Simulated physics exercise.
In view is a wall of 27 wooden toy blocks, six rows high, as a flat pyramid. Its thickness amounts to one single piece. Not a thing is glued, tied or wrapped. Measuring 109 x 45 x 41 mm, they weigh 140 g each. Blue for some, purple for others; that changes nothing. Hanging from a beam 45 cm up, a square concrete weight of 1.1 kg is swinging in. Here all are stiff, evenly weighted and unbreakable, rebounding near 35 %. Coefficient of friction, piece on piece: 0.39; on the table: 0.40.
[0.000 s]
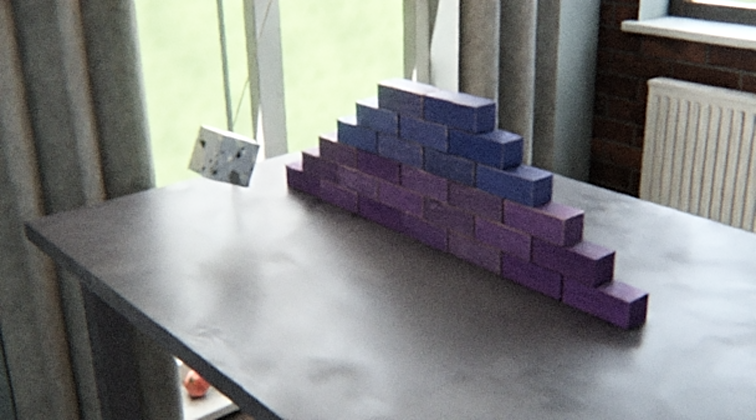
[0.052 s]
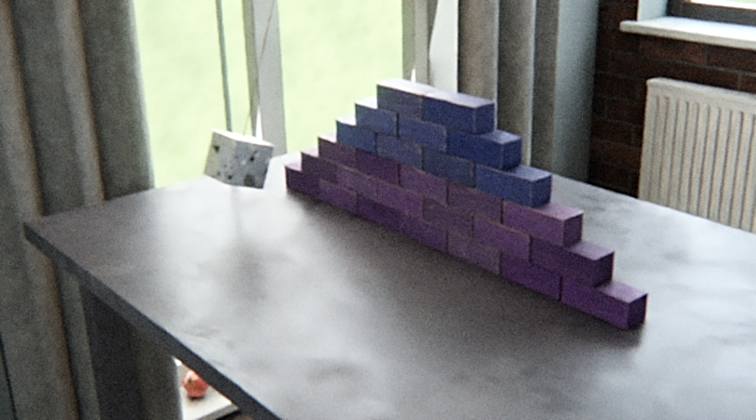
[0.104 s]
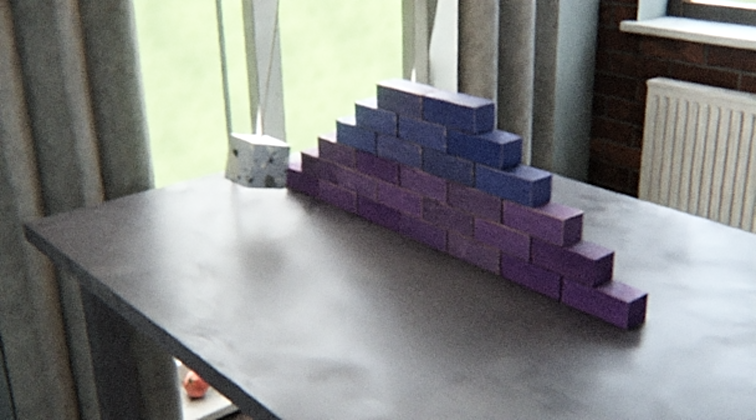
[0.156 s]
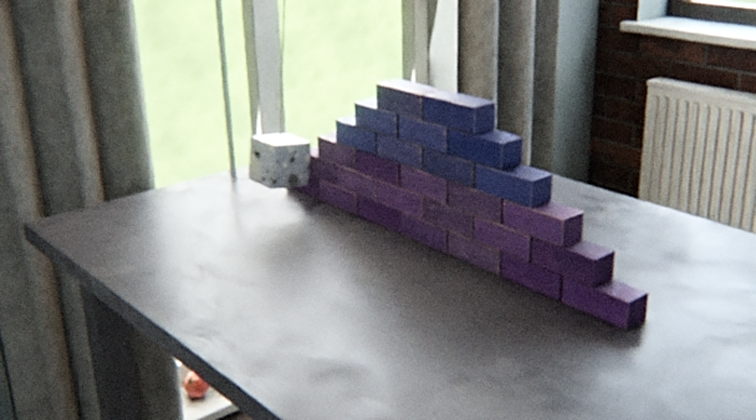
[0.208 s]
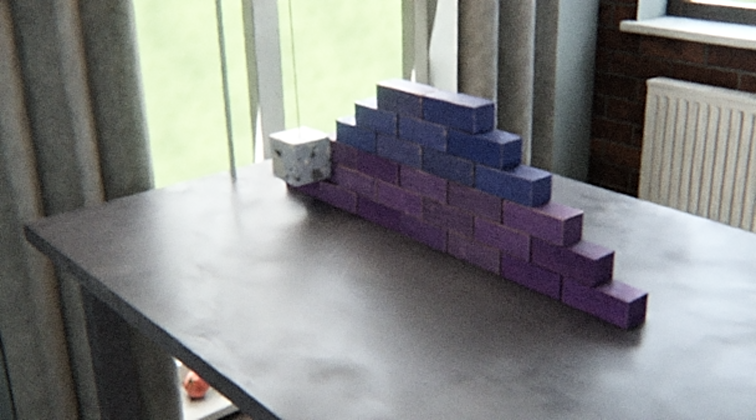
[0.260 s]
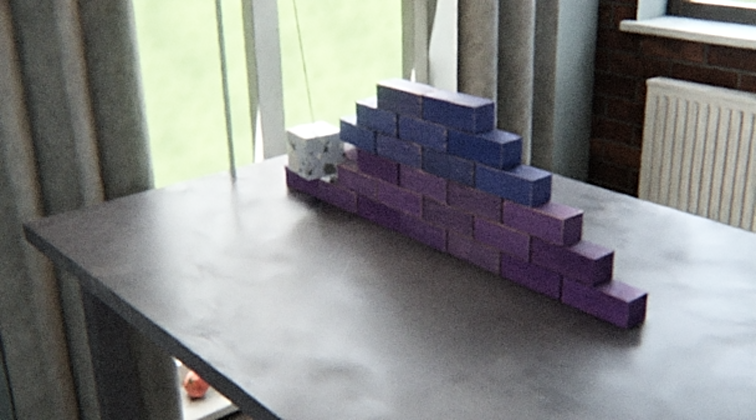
A stepped wall of wooden toy blocks, blue in its upper rows and purple below, stands on a dark grey table, seen from slightly above in a room with curtains, a bright window and a radiator. A speckled pale cube hangs on a thin line at the wall's left end. The cube swings rightward, turning, and nudges a few left-end blocks slightly, while the camera stays still.
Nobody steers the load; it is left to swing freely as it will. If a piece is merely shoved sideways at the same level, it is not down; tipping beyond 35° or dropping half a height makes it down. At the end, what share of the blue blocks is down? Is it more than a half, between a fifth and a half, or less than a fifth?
It is less than a fifth.
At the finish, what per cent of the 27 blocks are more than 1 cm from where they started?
I make it 15 per cent.
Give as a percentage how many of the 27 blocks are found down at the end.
Close to 5 per cent of them.
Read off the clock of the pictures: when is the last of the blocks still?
Near 1.5 s.
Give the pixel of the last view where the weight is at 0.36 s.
Near (338, 139).
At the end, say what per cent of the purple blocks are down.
Of the purple ones, 10 in a hundred finish down.
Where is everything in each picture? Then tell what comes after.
In the first frame (we follow the side turned to the camera), weight (211, 154) line 25° before plumb; top blue block (449, 114); top purple block (377, 167); no piece has moved.
In the second frame, weight (225, 159) line 20° before plumb; top blue block (448, 114).
In the third frame, weight (244, 163) line 14° before plumb; top blue block (448, 114).
In the fourth frame, weight (266, 165) line 6° before plumb; top blue block (448, 114).
In the fifth frame, weight (289, 164) line 1° past plumb; top blue block (448, 114); 2 stirred so far.
In the sixth frame, weight (302, 157) line 7° past plumb; top blue block (448, 114); top purple block (376, 167); 3 stirred so far.
Around 0.32 s, line 12° past plumb; none of the 9 blue blocks down (1 of 27 in all colours); top blue block unmoved.
Around 0.36 s, line 15° past plumb; none of the 9 blue blocks down (1 of 27 in all colours); top blue block unmoved.
Around 0.44 s, line 19° past plumb; none of the 9 blue blocks down (2 of 27 in all colours); top blue block unmoved.
Around 0.62 s, line 17° past plumb; none of the 9 blue blocks down (2 of 27 in all colours); top blue block unmoved.
Finally (1.5 s), line 9° past plumb; none of the 9 blue blocks down (2 of 27 in all colours); top blue block unmoved; top purple block unmoved. That is 0 per cent. Seen by the last camera, middles, top blue block near (459, 111), top purple block near (387, 164).
